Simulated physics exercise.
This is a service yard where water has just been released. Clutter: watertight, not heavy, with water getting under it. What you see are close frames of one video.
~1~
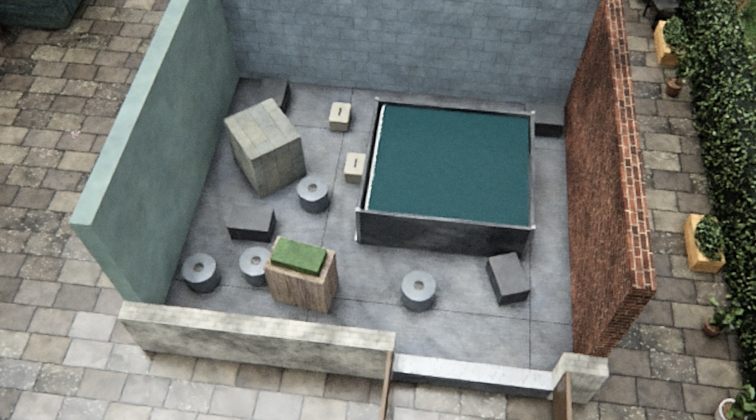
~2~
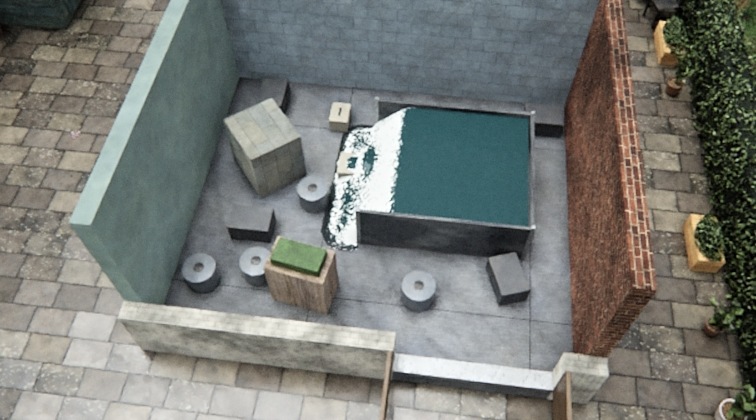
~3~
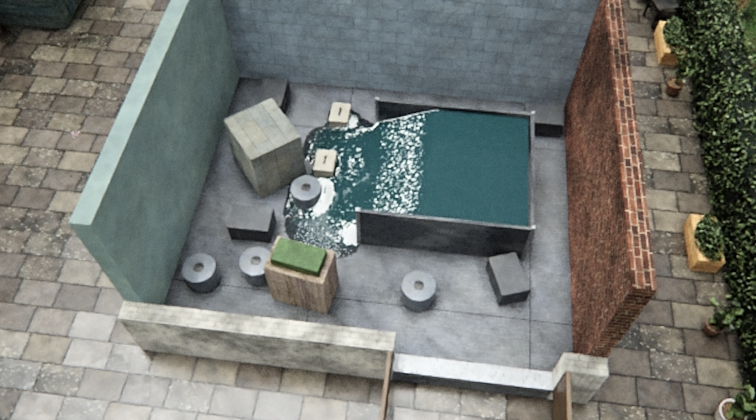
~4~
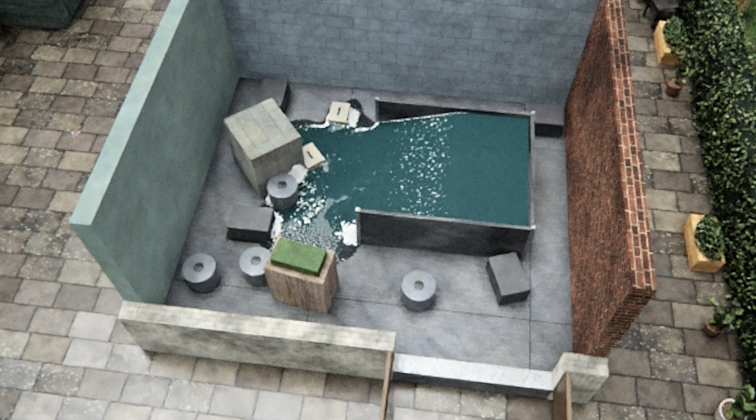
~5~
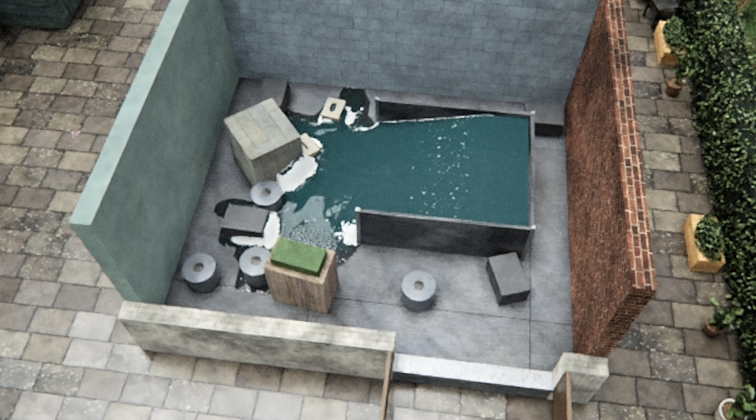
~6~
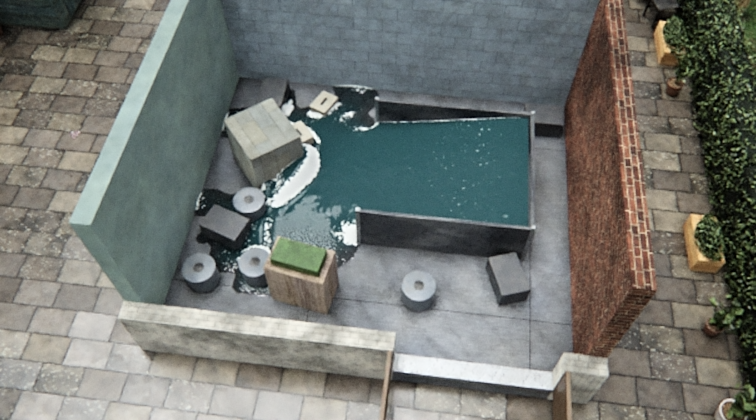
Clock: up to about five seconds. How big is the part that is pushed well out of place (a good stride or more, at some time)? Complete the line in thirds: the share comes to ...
The share comes to at least two thirds.
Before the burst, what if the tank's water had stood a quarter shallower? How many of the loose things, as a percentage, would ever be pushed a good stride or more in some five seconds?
Near 70 % of the lot.
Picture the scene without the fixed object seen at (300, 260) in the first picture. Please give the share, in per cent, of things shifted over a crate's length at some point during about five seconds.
Share estimate: Around 90 %.
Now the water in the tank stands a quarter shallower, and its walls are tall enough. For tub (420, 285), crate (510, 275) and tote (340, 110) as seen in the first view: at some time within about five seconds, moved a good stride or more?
Taking them as listed, the first came up short, the second came up short and the third did it.
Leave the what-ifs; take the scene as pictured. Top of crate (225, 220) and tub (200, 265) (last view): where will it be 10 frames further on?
The first top is near (180, 258) and the second near (233, 299).
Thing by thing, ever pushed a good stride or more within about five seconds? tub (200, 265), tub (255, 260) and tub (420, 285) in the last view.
First displaced that much, second displaced that much, third displaced that much.
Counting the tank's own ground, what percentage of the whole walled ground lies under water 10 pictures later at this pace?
I'd estimate around 60 percent.
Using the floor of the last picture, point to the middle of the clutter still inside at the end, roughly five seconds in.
Somewhere near (352, 225) in the last view.
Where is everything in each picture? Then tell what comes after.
A tote at (356, 163), on the bottom; a tub at (312, 188) rests on the ground; 0 of 10 have shifted, in the first frame.
A tote at (349, 163), on the bottom, close to its start; a tub at (312, 188), on the bottom; 1 of 10 have shifted, in the second frame.
A tote at (325, 160) rests on the ground, a stride from its start; a tub at (306, 187), on the bottom, close to its start; 2 of 10 have shifted, in the third frame.
A tote at (310, 155) rests on the ground, a stride from its start; a tub at (282, 185), on the bottom, a stride from its start; 2 of 10 have shifted, in the fourth frame.
A tote at (305, 146) floats, a stride from its start; a tub at (266, 193) rests on the ground, a stride from its start; 4 of 10 have shifted, in the fifth frame.
A tote at (299, 132) floats, a stride from its start; a tub at (249, 200), afloat, a stride from its start; 4 of 10 have shifted, in the sixth frame.
A moment on, 4 of 10 are well off their spots; 3 afloat.
Next, 6 of 10 are well off their spots; 6 afloat.
Later, 7 of 10 are well off their spots; 7 afloat.
In the end, 7 of 10 are well off their spots, and 8 have been at some point; 10 afloat.
